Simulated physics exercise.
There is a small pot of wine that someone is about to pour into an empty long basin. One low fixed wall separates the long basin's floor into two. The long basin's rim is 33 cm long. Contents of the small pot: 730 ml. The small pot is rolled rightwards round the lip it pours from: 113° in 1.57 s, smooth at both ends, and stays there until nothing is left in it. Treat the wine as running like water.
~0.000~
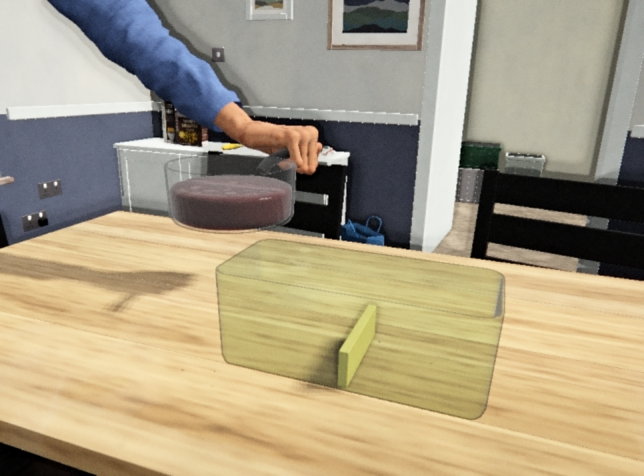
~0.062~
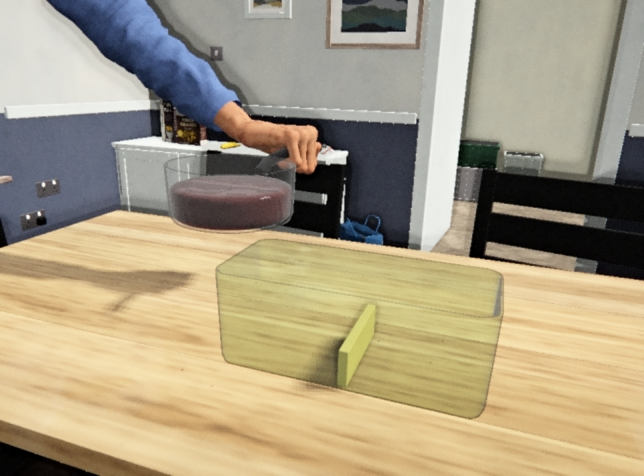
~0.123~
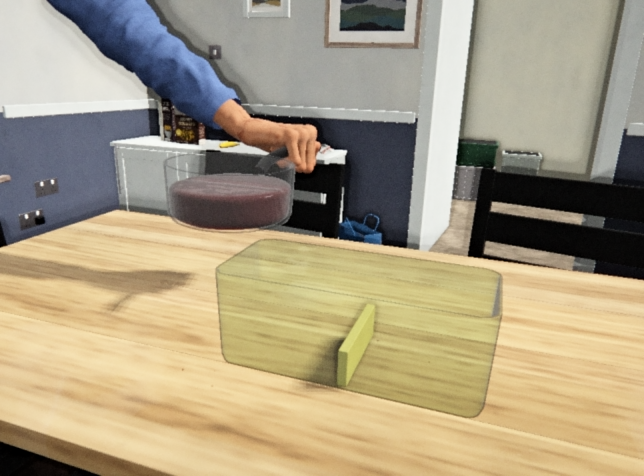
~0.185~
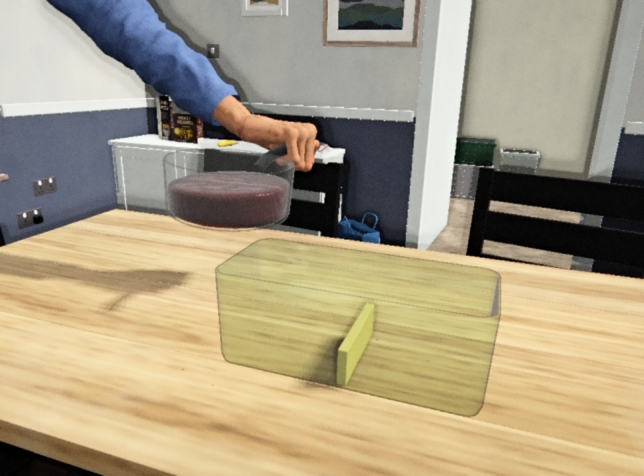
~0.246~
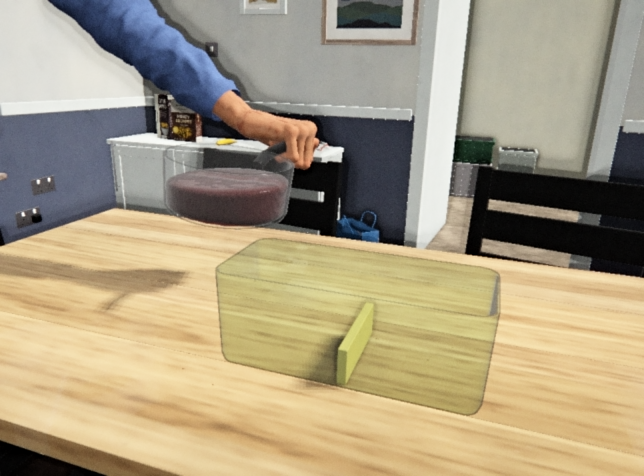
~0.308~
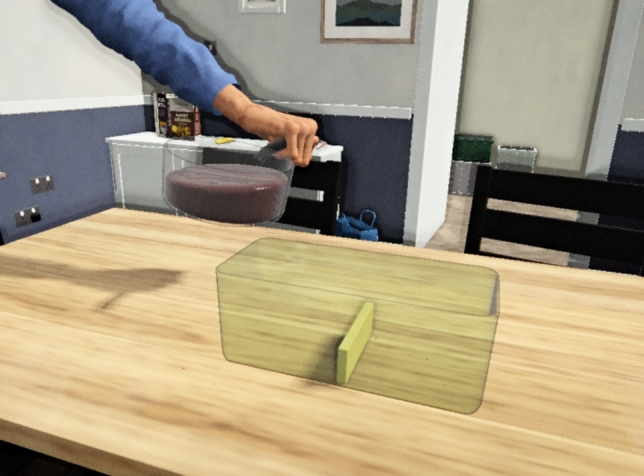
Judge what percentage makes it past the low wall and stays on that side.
Some 61 per cent makes it over and stays.
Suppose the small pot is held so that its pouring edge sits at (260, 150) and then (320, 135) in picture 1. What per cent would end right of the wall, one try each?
It comes to 5 per cent, and then 95 per cent.
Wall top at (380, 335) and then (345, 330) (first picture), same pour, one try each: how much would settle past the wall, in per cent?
The first gives near 20 per cent and the second near 85 per cent.
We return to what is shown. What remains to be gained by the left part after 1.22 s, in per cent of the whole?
Around 14 in a hundred.
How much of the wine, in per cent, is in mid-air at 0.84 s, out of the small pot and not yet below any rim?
Roughly 32 percent.
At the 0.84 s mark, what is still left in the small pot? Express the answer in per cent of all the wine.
Remaining: Near 60 % of the total.
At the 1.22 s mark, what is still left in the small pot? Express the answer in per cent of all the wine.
Around 8 in a hundred.
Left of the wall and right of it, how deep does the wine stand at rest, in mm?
Left roughly 12 mm; right roughly 22 mm.
By 0.84 s the tilt is 62° and 60 per cent is still to pour, 8 is left of the wall and 0 right of it.
By 1.22 s the tilt is 100° and 8 per cent is still to pour, 24 is left of the wall and 54 right of it.
By 1.63 s the tilt is 113° and 0 per cent is still to pour, 38 is left of the wall and 61 right of it.
By 2.07 s the tilt is 113° and 0 per cent is still to pour, 38 is left of the wall and 61 right of it.
At rest 38 per cent lies left of the wall, 61 right of it and 1 outside.
